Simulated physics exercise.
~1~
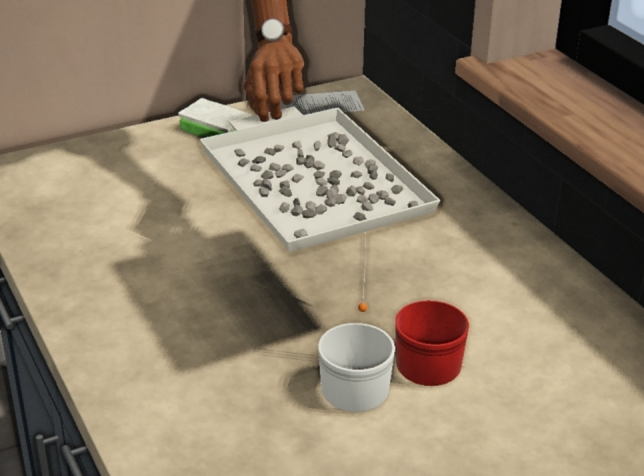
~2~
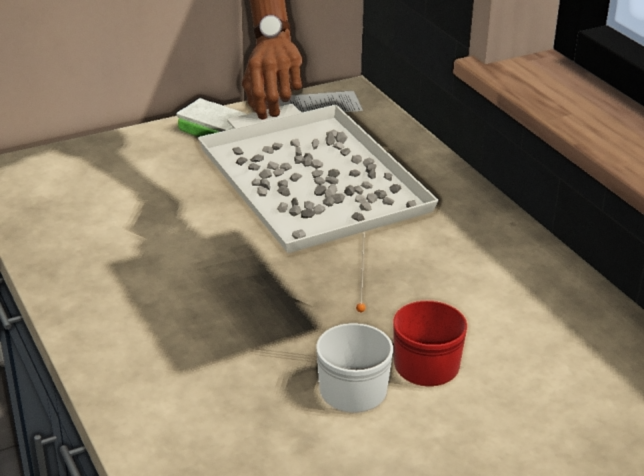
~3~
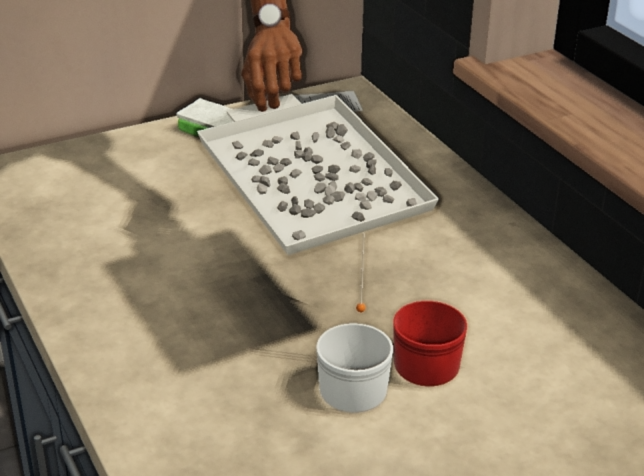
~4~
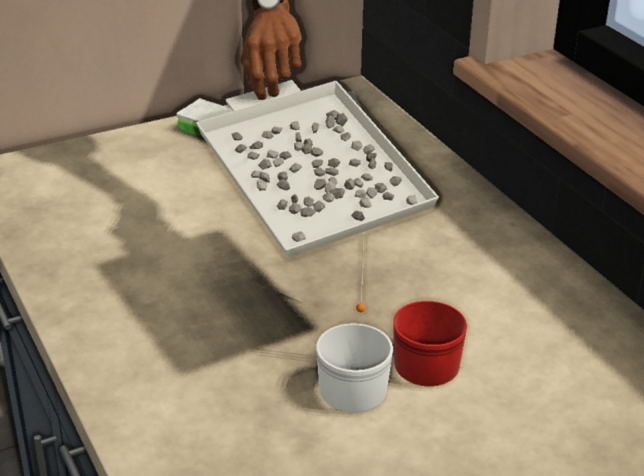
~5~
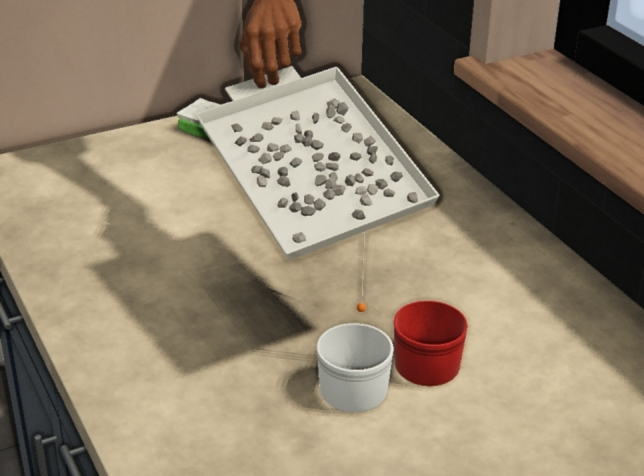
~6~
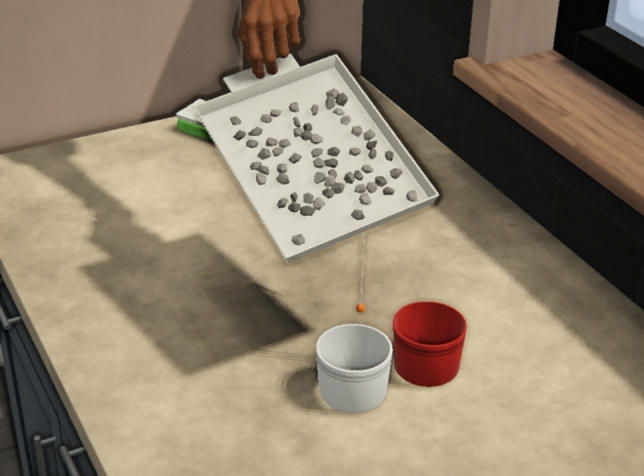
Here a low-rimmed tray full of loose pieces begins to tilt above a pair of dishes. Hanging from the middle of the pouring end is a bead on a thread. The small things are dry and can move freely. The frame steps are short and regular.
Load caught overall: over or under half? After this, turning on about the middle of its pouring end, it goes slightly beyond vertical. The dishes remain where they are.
Under.
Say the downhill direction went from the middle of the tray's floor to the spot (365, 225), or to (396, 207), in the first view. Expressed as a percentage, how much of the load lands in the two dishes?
Lab note: Try one about 70 %, try two 50 %.
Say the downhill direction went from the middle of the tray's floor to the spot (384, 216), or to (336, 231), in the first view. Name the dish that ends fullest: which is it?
On the first try it's the right-side dish, on the second the left-side dish.
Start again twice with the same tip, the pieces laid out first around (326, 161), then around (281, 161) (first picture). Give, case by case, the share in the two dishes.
You'd get about 10 per cent first and about 10 per cent second.
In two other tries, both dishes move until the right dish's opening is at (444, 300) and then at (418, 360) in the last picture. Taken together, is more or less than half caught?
The dishes end up with the lesser share in the first try and the lesser share in the second.
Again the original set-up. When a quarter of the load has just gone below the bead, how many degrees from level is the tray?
I'd say it is tilted about 80°.
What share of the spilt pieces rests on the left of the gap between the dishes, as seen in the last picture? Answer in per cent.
I'd say some 100 in a hundred.
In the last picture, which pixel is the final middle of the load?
Resting centre, last picture - approx. (292, 392).
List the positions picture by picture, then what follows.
In the first picture, corners of the pouring end at (290, 239) and (435, 200), level; middle of the load at (319, 175), bits of gravel; left dish at (374, 387); right dish at (450, 361); bead on its thread at (363, 307).
In the second picture, corners of the pouring end at (288, 240) and (433, 199), level; middle of the load at (317, 174).
In the third picture, corners of the pouring end at (288, 243) and (433, 198), tipped barely, lowest at the left corner; middle of the load at (317, 169).
In the fourth picture, corners of the pouring end at (288, 246) and (434, 196), tipped a little, lowest at the left corner; middle of the load at (317, 163).
In the fifth picture, corners of the pouring end at (288, 250) and (434, 194), tipped a little, lowest at the left corner; middle of the load at (318, 157).
In the sixth picture, corners of the pouring end at (288, 254) and (434, 194), tipped clearly, lowest at the left corner; middle of the load at (317, 152); left dish at (371, 387); right dish at (447, 362).
Soon after the last picture, tray tipped steeply; nearly all on the tray; a small part in the air.
A little later, tray tipped past a quarter turn; a small part on the tray; a small part in the left dish; about half outside both; about a quarter in the air.
Later still, tray tipped past a quarter turn; about a quarter in the left dish; most outside both.
At rest, tray tipped past a quarter turn; about a quarter in the left dish; none in the right dish; most outside both.
